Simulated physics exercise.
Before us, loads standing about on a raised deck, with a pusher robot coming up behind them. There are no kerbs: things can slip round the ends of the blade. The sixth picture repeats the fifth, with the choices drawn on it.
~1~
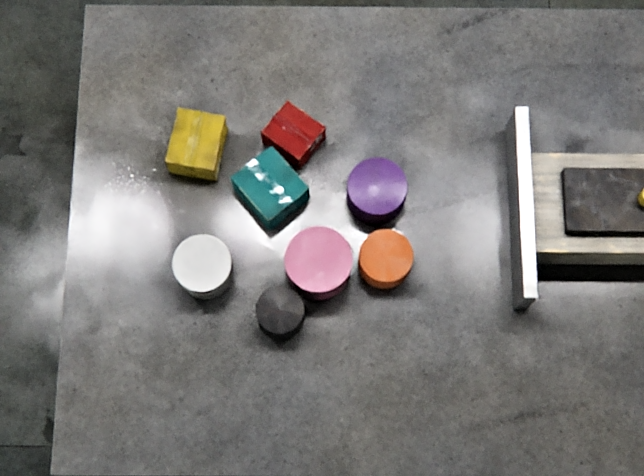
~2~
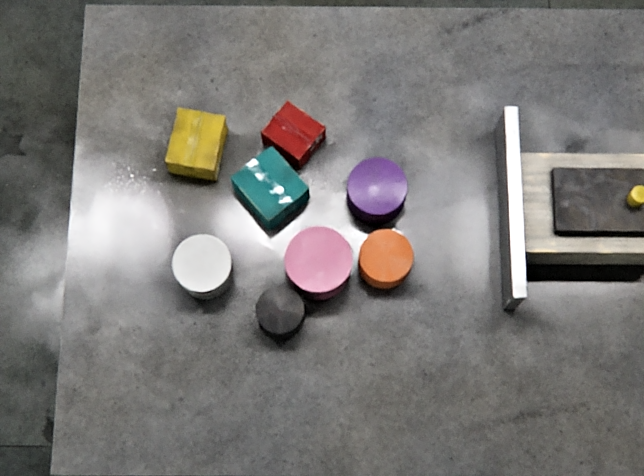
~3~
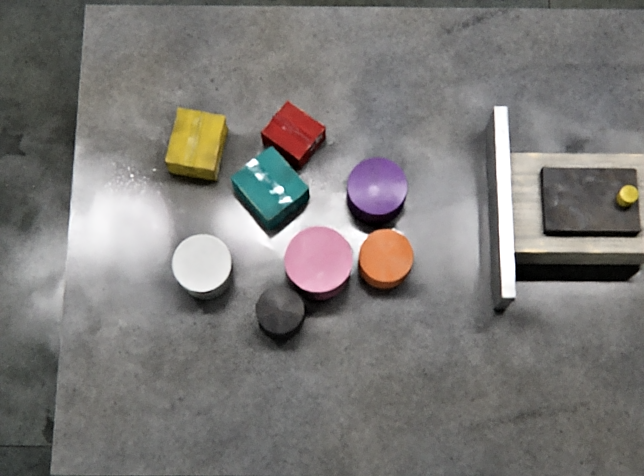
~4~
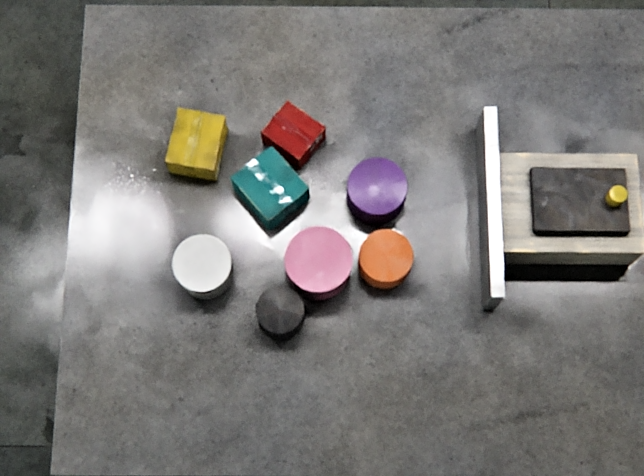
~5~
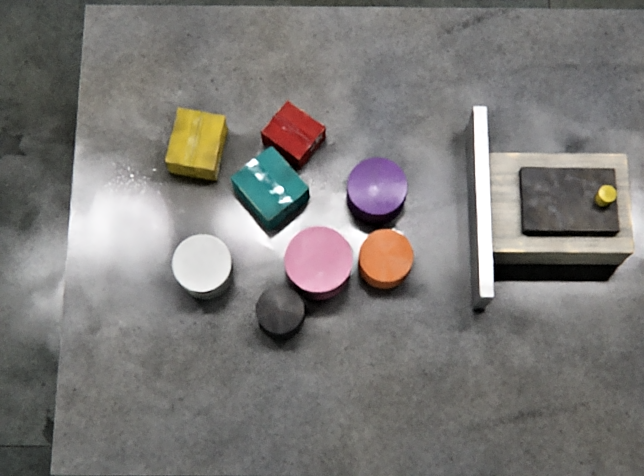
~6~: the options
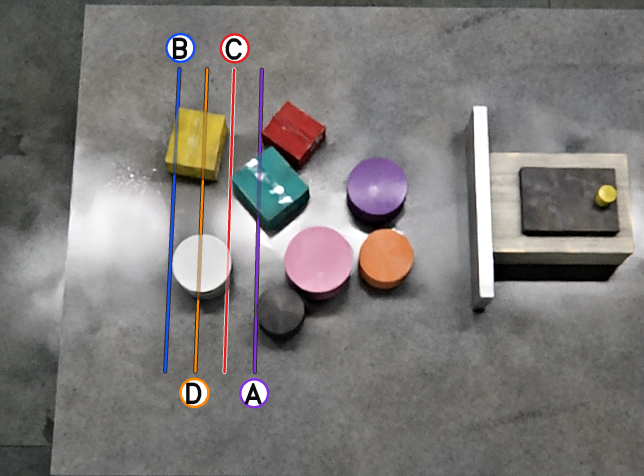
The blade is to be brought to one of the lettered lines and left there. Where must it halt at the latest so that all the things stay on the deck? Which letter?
As far as mark B.
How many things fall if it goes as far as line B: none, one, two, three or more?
By then, none.
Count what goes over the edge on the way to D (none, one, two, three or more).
In all, none.
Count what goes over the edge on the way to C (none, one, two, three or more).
In all, none.
On the marked copy, A at (258, 215); B at (173, 214); C at (230, 214); D at (202, 214).
Following B. Soon after the start, robot (449, 199); turquoise box (264, 187); pink pail (278, 257).
Later, robot (337, 198); white pail (124, 297); turquoise box (170, 207).
In the end, robot (250, 198); white pail (69, 309); turquoise box (88, 220); nothing has fallen.
As for the rest, A is safe but short; C is safe but short; D is safe but short.
